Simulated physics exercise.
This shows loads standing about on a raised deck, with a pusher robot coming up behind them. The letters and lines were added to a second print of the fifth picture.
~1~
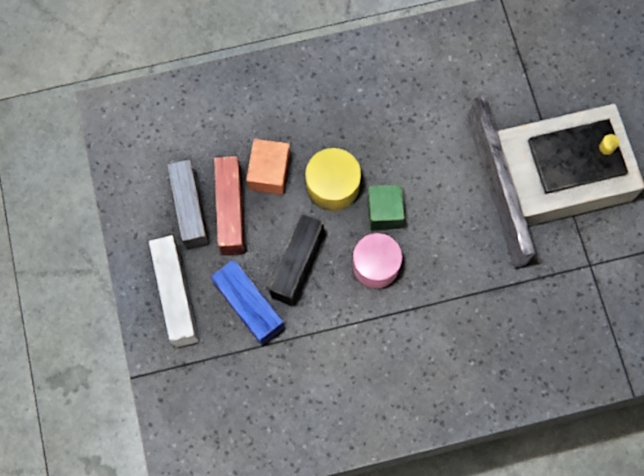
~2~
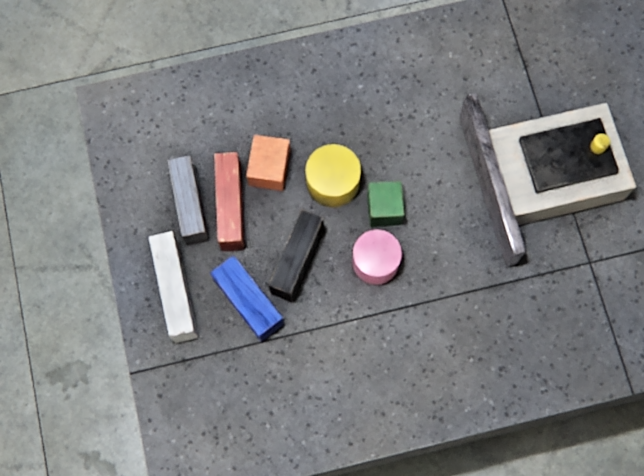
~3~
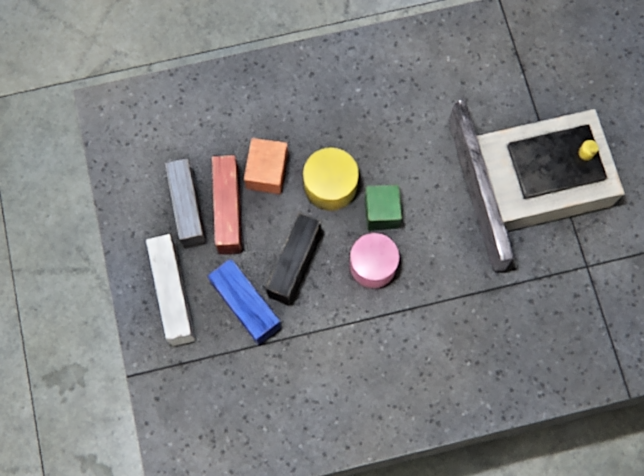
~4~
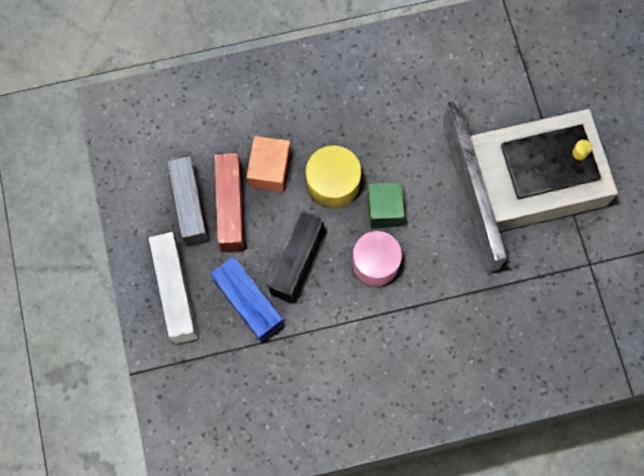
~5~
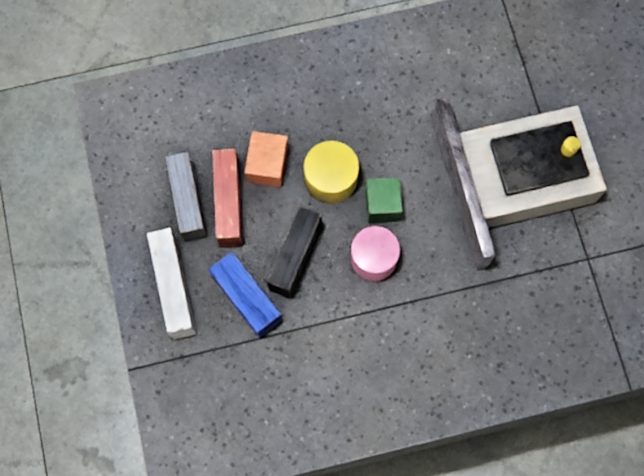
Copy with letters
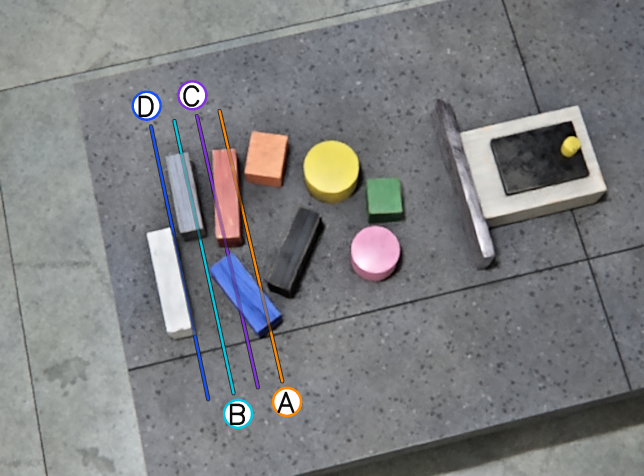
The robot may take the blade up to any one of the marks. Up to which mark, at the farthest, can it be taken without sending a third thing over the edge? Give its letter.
It should halt at B.
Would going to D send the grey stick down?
Yes.
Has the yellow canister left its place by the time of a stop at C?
Yes.
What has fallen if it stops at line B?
The white bar goes over.
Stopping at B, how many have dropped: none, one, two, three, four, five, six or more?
One.
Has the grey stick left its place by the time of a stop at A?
By then, yes.
On the copy, A at (250, 241); B at (203, 252); C at (226, 246); D at (178, 257).
On B. First, robot (440, 181); yellow canister (327, 172); pink canister (354, 260).
Then, robot (345, 203); white bar (161, 284); blue stick (198, 301).
Finally, robot (272, 220); white bar over the edge; grey stick (103, 209); one fallen.
By contrast, A is within the limit but short; C is within the limit but short; D drops three.
